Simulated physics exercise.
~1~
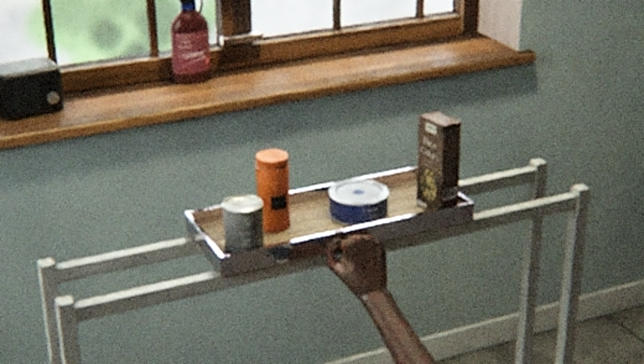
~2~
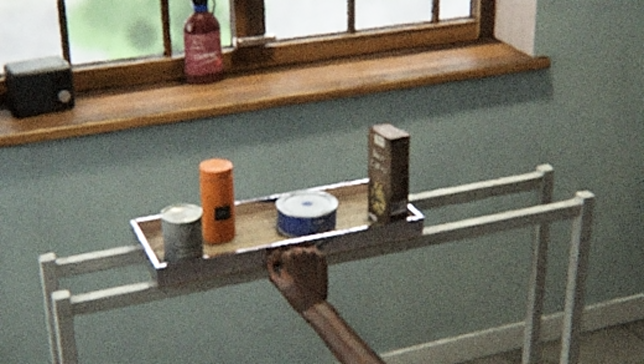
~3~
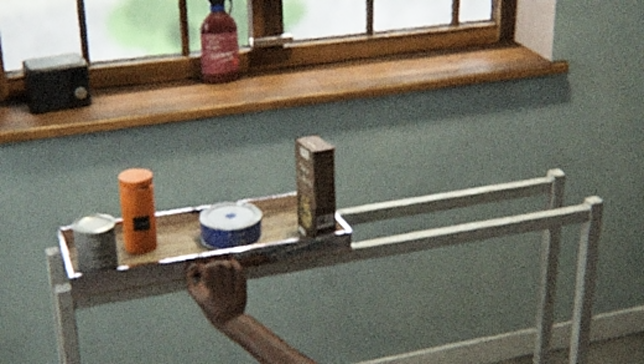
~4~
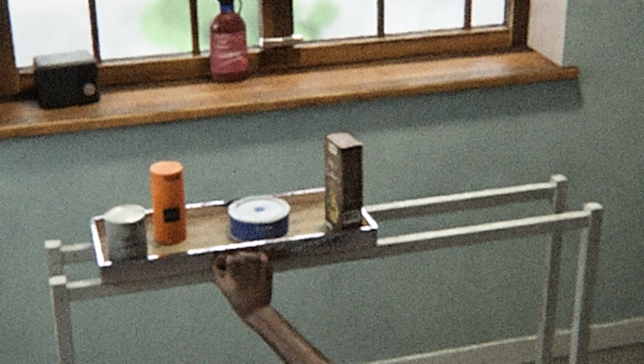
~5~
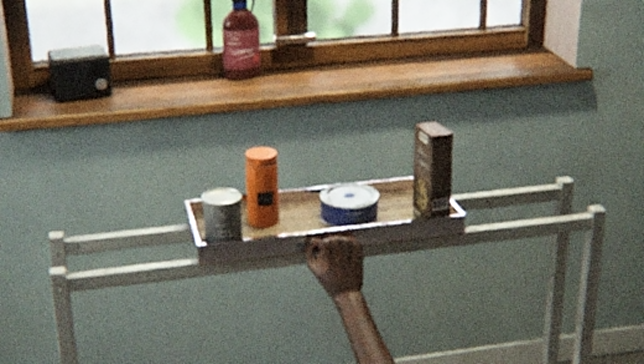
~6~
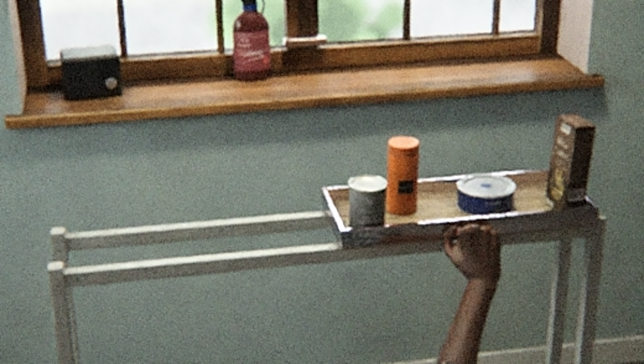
A hand gripped the front of a tray holding a grey tin, an orange jar, a blue tub and a brown carton, moved it left along a pale rail frame, then brought it back to the far right, with everything still upright.
